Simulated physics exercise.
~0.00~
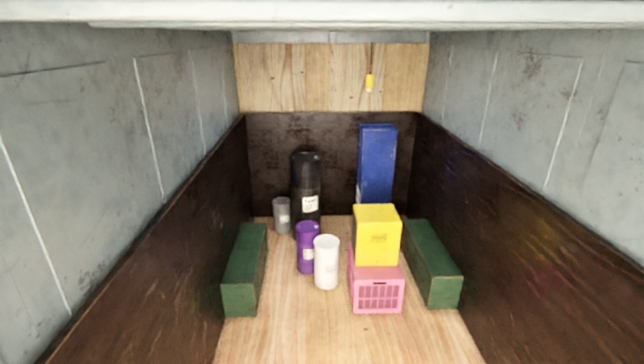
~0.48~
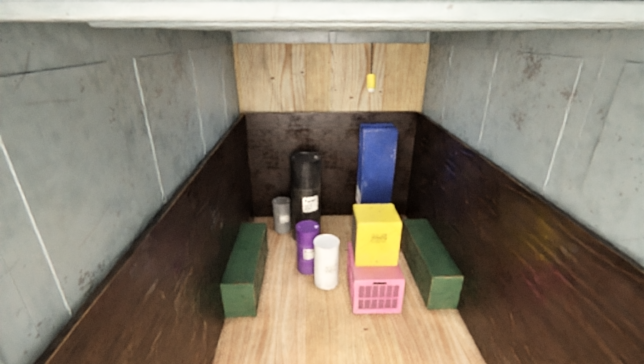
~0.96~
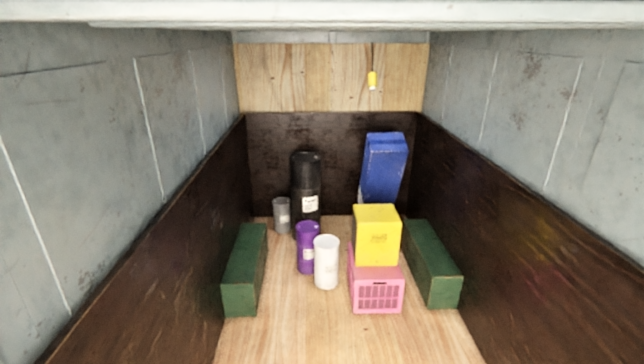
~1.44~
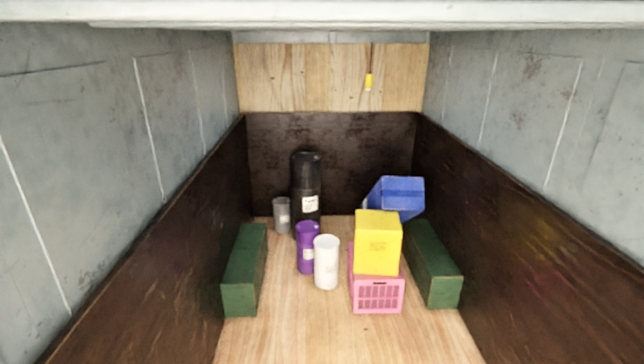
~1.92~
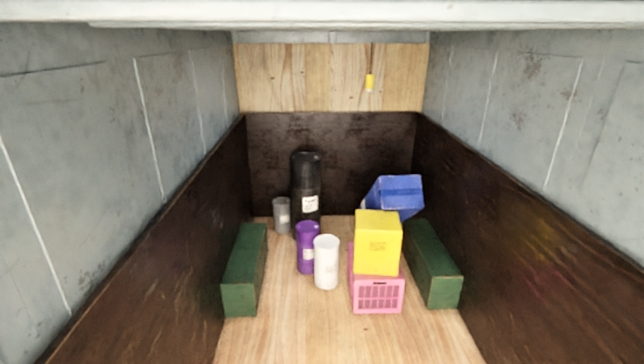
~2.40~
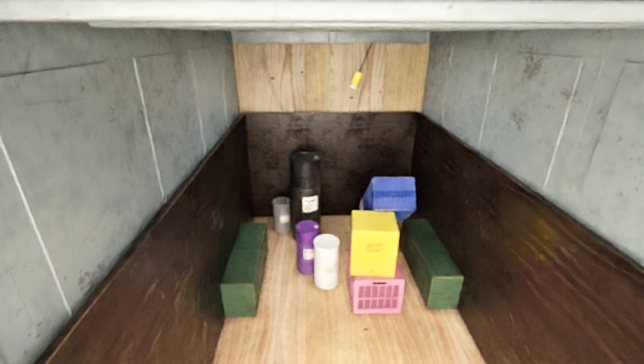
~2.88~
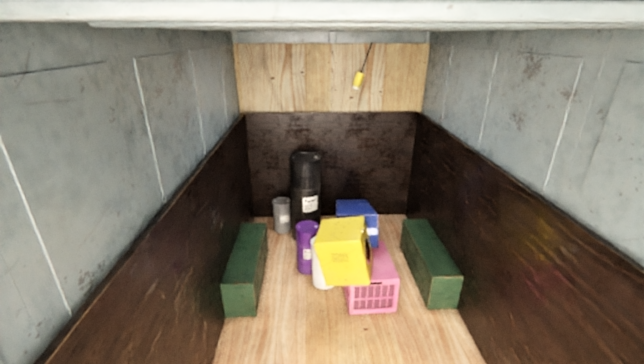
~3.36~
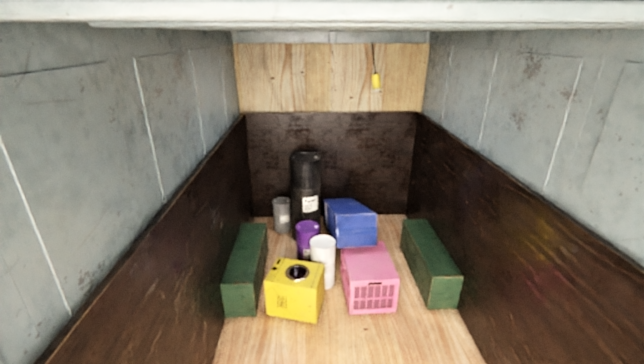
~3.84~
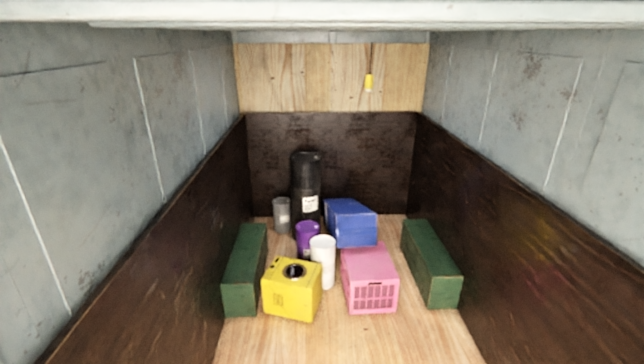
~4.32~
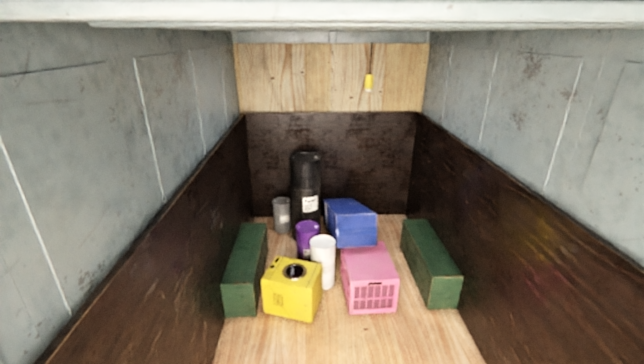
In a van load bay, a tall blue box topples, then a yellow box tumbles left off a pink crate onto its side.
